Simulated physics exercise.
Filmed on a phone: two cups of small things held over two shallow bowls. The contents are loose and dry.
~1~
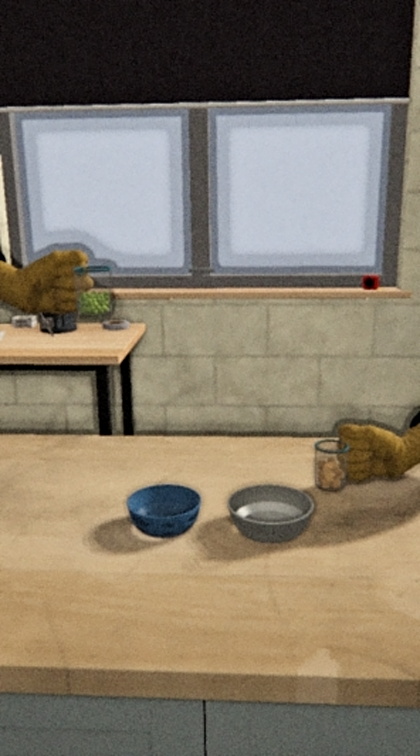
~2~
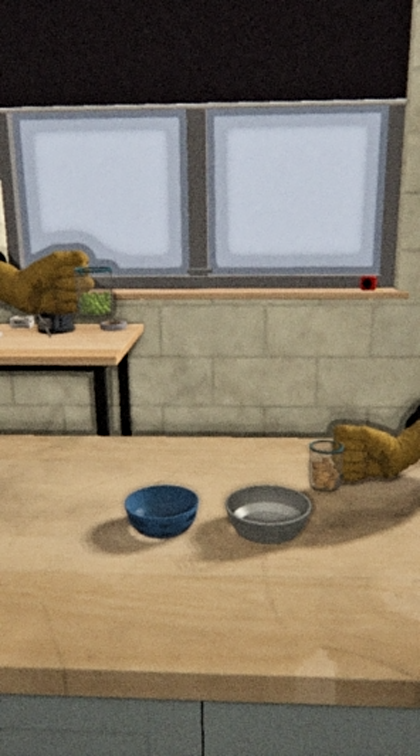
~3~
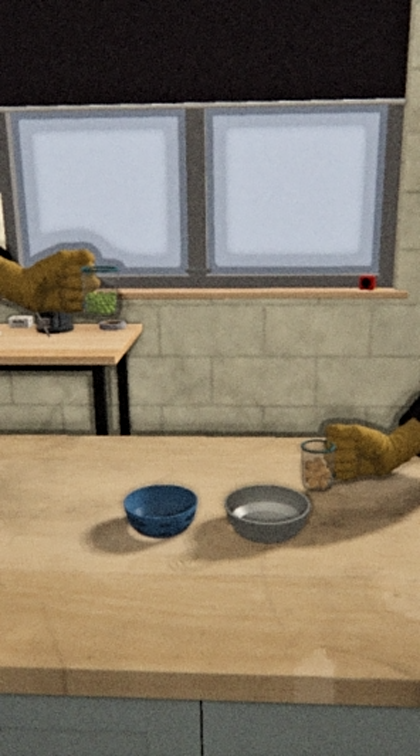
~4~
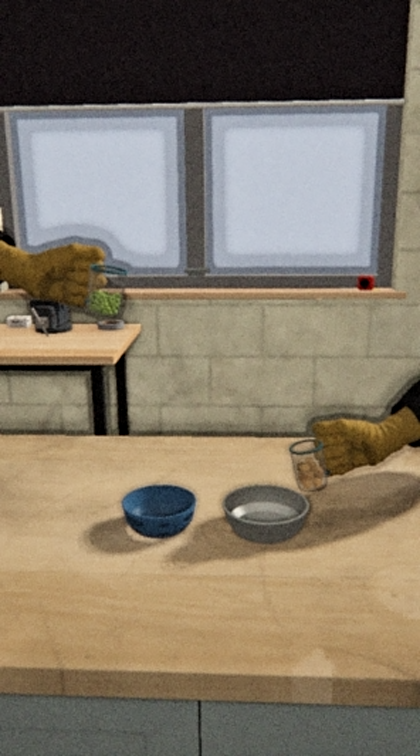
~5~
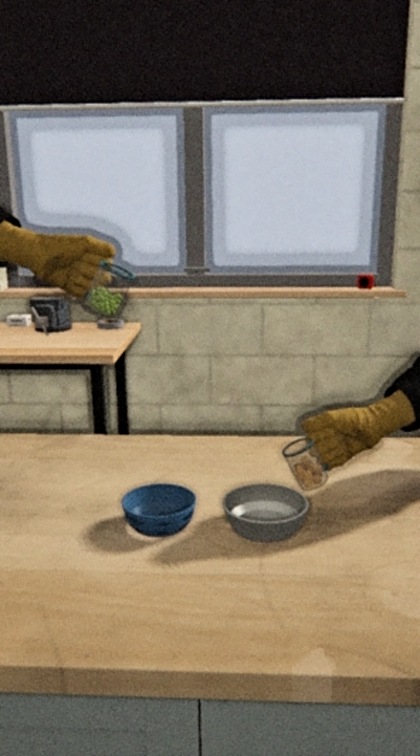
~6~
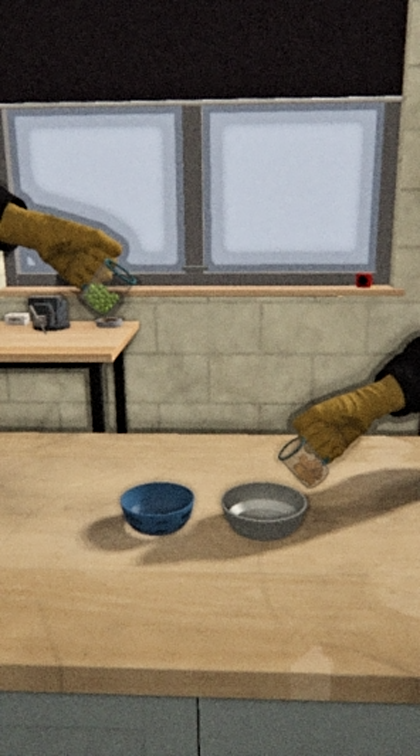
Two gloved hands, one holding a glass of green peas high up and the other a glass of small wooden cubes lower down, moved slightly inward, then tilted both glasses above two bowls.
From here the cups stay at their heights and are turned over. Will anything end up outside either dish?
My prediction: Left dish: Bits outside. Right: Nothing outside.
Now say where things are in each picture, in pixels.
In the first frame, left dish at (159, 521), empty; left cup at (94, 291), holding dried peas, high above its dish; right dish at (271, 526), empty; right cup at (331, 466), holding small wooden cubes, just above its dish.
In the second frame, left cup at (95, 292), upright; right cup at (326, 466), upright.
In the third frame, left cup at (101, 291), upright; right cup at (318, 466), upright.
In the fourth frame, left cup at (106, 291), tipped 11°; right cup at (309, 466), tipped 11°.
In the fifth frame, left cup at (109, 290), tipped 26°; right cup at (306, 465), tipped 26°.
In the sixth frame, left dish at (153, 518); left cup at (107, 289), tipped 40°; right dish at (265, 523); right cup at (304, 463), tipped 40°.
Then, 0.39 s after the last picture, left, all still in the cup; right, all still in the cup.
Then, 0.73 s after the last picture, left, most still in the cup, about a quarter in the air; right, all still in the cup.
Then, 1.02 s after the last picture, left, about half in the dish, a stray few outside the dish, about half in the air; right, nearly all in the dish, a small part in the air.
By the end, left, most in the dish, about a quarter outside the dish; right, all in the dish, none outside the dish.
